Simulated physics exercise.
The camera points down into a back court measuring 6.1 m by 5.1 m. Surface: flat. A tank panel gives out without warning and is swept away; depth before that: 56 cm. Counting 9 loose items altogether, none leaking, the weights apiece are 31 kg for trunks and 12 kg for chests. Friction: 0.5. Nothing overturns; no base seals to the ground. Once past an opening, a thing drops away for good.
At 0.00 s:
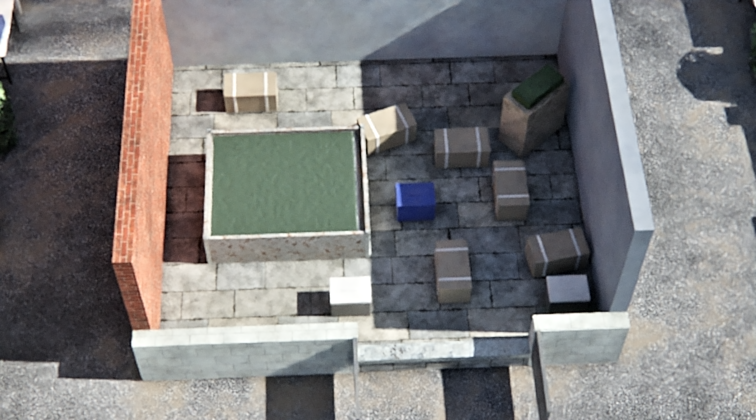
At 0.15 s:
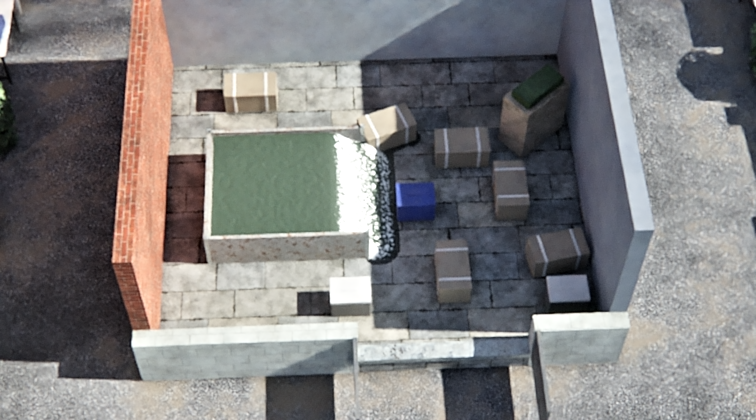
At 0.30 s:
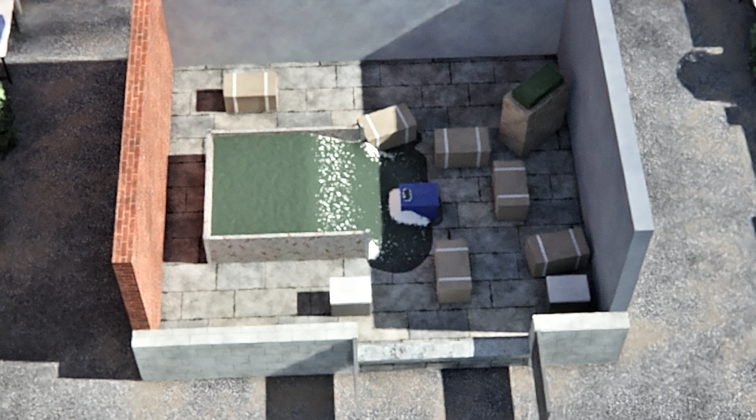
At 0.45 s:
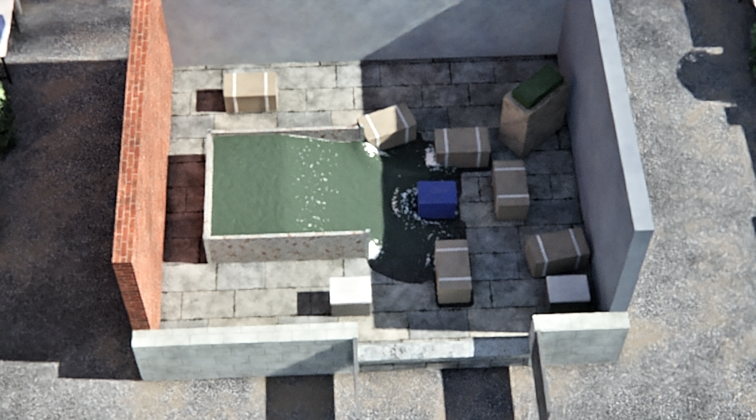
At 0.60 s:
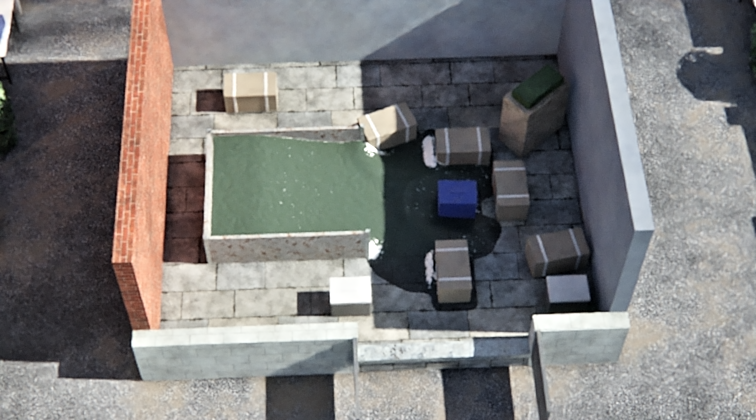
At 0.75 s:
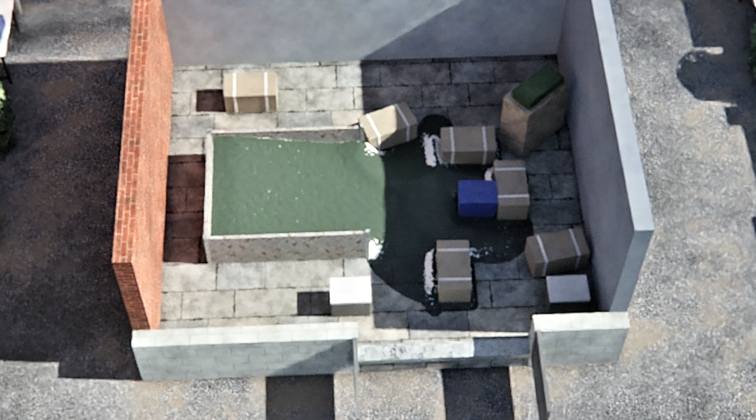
In this clip, the right side of a tank of green water gives way in a walled court, and water surges out among scattered boxes, pushing a blue chest rightward to a tan box while another box shifts slightly.
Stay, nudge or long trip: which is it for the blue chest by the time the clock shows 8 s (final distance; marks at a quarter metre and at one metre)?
My money says it makes a big move.
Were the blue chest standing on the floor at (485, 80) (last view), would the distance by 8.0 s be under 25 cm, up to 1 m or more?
Outcome: It is taken a long way.
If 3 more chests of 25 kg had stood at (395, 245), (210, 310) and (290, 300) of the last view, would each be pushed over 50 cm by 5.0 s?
In sequence: Goes beyond; stays within; stays within.
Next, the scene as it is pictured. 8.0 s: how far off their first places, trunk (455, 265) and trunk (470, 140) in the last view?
In turn: Washed out, 250 cm.
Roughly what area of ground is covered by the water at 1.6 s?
Some 16 m2 of it.
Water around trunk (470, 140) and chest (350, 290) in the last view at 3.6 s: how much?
Around 6 cm and 0 cm.
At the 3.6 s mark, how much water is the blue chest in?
I'd put it at about 21 cm.
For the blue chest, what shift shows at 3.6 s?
By that time, close to 150 cm.
After 1.6 s the blue chest is near (537, 210), 1.8 m from its start, afloat; 0 of 9 are out; 2 afloat.
After 3.6 s the blue chest is near (512, 245), 1.6 m from its start, afloat; 0 of 9 are out; 4 afloat.
After 5.6 s the blue chest is near (356, 281), 1.7 m from its start, afloat; 2 of 9 are out; 3 afloat.
After 8.0 s the blue chest is near (253, 314), 3.0 m from its start, aground; 2 of 9 are out; 1 afloat.
